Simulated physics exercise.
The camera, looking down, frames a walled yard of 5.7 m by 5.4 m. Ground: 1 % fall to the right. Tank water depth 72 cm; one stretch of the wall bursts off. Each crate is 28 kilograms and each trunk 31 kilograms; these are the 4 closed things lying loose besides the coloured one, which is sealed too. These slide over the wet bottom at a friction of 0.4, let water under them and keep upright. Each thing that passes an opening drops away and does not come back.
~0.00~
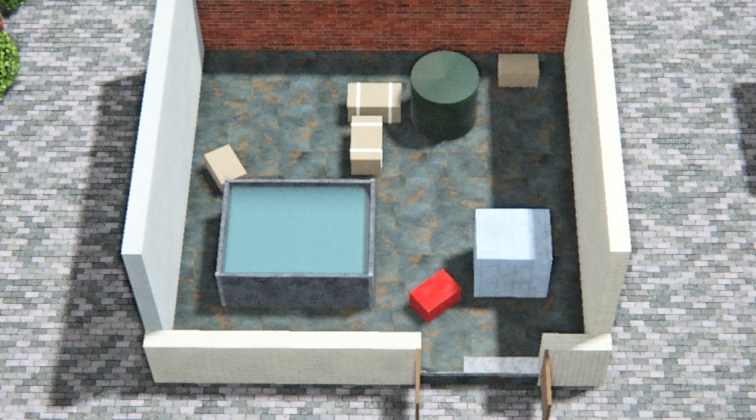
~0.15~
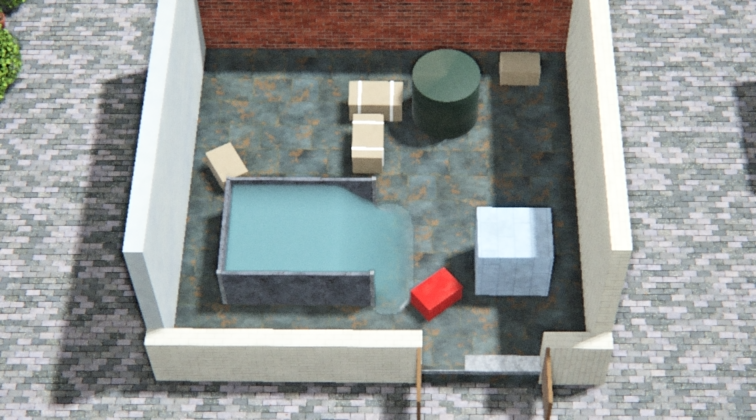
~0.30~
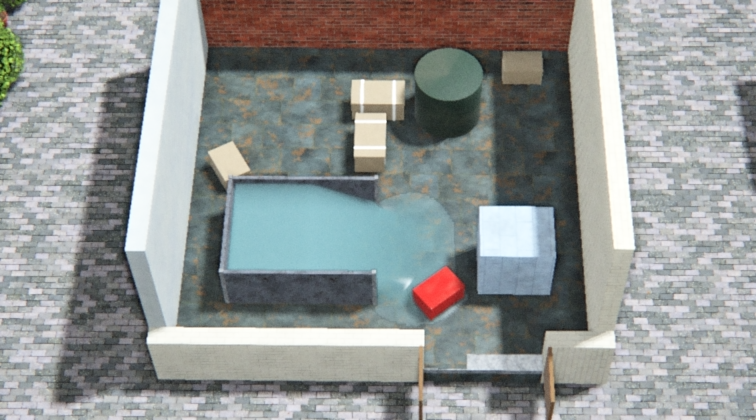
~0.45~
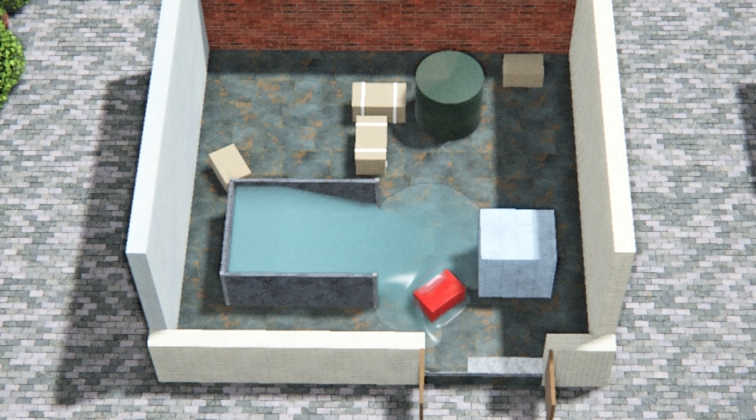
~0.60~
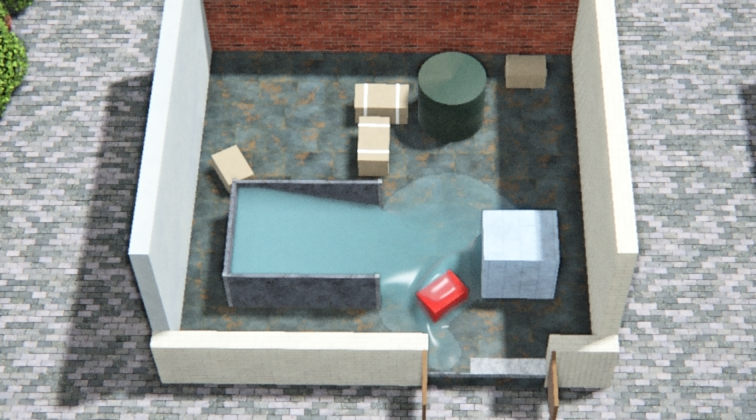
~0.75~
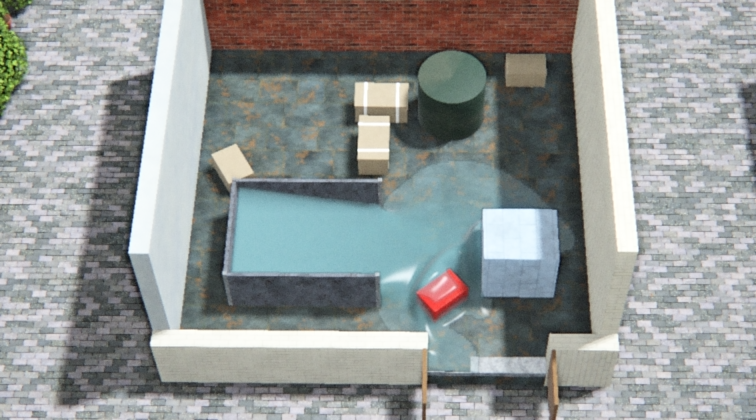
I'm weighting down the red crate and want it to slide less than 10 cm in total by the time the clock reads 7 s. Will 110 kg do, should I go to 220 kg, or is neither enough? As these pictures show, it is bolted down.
Go to 220 kg, the smaller mass falls short.
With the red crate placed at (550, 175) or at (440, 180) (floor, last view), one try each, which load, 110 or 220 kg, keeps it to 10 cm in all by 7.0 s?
First spot: Light mass works; second spot: Light mass works.
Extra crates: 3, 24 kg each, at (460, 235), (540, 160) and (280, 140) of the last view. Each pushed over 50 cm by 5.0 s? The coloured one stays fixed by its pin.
In the given order, I'd say greater, greater, smaller.
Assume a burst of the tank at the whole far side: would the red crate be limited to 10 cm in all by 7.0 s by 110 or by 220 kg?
In that case, even the light one works.
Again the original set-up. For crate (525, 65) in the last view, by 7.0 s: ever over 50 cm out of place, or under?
Result: Above threshold.
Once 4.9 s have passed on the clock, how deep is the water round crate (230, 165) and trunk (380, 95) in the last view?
Some 0 cm at the first, some 7 cm at the second.
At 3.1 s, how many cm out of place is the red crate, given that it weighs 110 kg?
I'd put it at about 120 cm.
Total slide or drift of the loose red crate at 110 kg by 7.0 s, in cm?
Some 120 centimetres of travel in total.
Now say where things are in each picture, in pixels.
The first frame shows the red crate at (435, 290), on the bottom; water covers 2.9 m2; 0 of 5 have shifted.
The second frame shows the red crate at (436, 289), on the bottom; water covers 3.8 m2; 0 of 5 have shifted.
The third frame shows the red crate at (439, 288) rests on the ground; water covers 4.9 m2; 0 of 5 have shifted.
The fourth frame shows the red crate at (440, 290) rests on the ground; 6.0 m2 under water; 0 of 5 have shifted.
The fifth frame shows the red crate at (442, 291), on the bottom; 7.2 m2 under water; 0 of 5 have shifted.
The sixth frame shows the red crate at (442, 290) rests on the ground; 8.4 m2 under water; 0 of 5 have shifted.
After 1.4 s the red crate would be 41 cm from its start with 110 kg and 0 cm from its start with 220 kg; 20 cm of water round it then.
After 3.1 s the red crate would be 113 cm from its start with 110 kg and 0 cm from its start with 220 kg; 12 cm of water round it then.
After 4.9 s the red crate would be 113 cm from its start with 110 kg and 0 cm from its start with 220 kg; 6 cm of water round it then.
After 7.0 s the red crate would be 113 cm from its start with 110 kg and 0 cm from its start with 220 kg; 5 cm of water round it then.
